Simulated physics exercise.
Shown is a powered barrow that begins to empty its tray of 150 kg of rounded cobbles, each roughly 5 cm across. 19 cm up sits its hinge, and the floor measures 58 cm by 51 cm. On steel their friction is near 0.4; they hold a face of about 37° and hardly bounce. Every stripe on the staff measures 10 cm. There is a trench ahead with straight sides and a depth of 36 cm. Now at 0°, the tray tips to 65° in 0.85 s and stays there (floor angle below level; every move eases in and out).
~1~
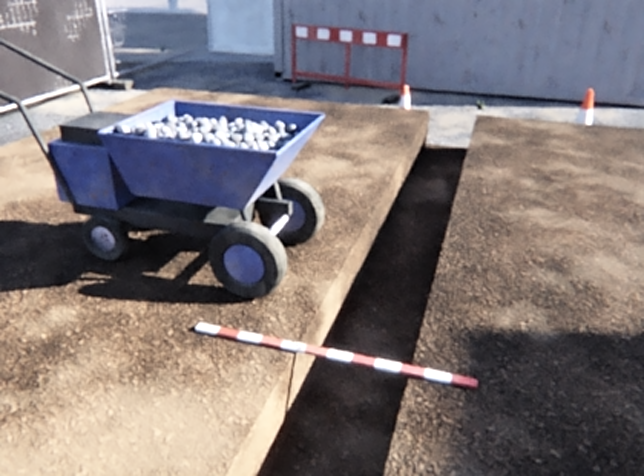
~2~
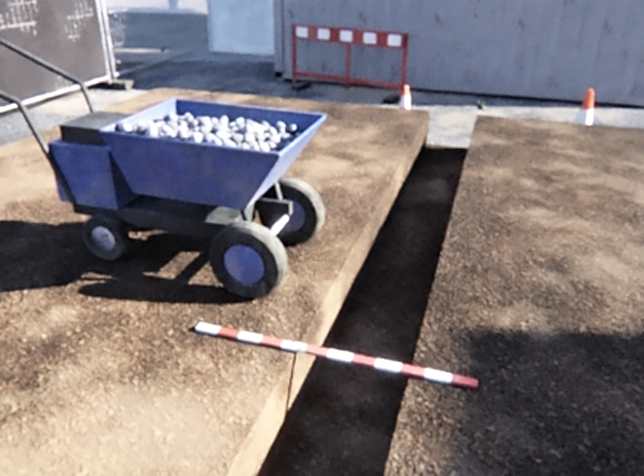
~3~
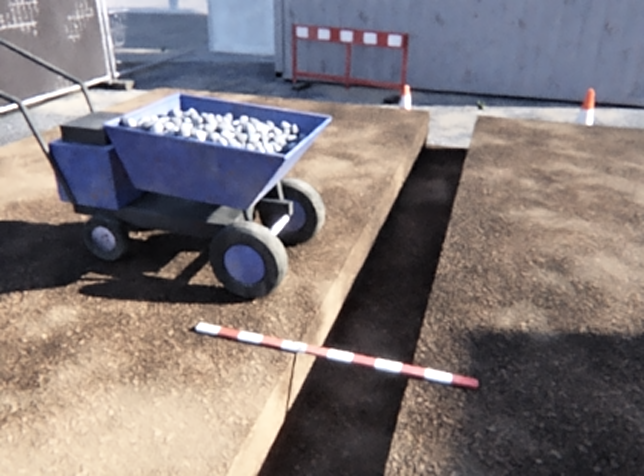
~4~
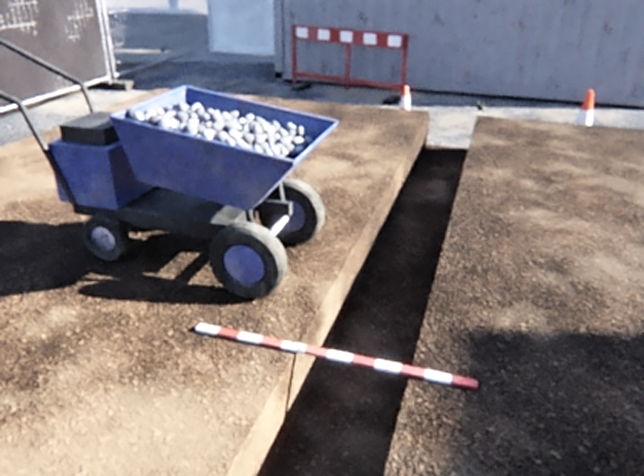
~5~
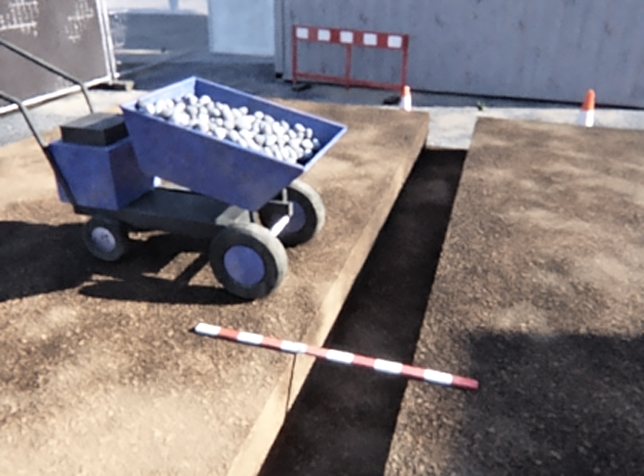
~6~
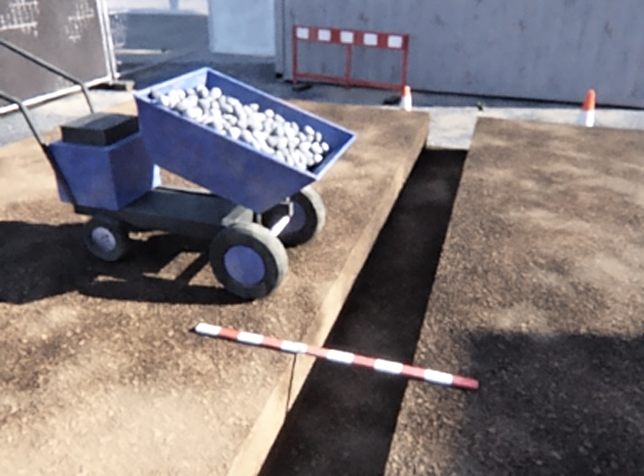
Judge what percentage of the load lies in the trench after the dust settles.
About 50 %.
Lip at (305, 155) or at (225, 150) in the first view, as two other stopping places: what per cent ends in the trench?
First place: Near 35%; second place: Near 80%.
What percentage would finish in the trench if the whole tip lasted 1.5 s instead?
Around 65 per cent would end in the trench.
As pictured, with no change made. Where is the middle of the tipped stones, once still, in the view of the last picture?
(412, 336).
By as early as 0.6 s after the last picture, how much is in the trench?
Roughly 15% by that time.
Then, 0.3 s after the last picture the floor is at 55°, 100 % in the tray; the foremost stones are at (358, 211).
Then, 0.6 s after the last picture the floor is at 65°, 79 % in the tray, 17 % in the trench, 5 % past the trench; the foremost stones are at (454, 303).
Then, 1.0 s after the last picture the floor is at 65°, 43 % in the tray, 26 % in the trench, 32 % past the trench; the foremost stones are at (590, 314).
Then, 3.0 s after the last picture the floor is at 65°, 18 % in the tray, 50 % in the trench, 32 % past the trench; the foremost stones are past the picture's edge.
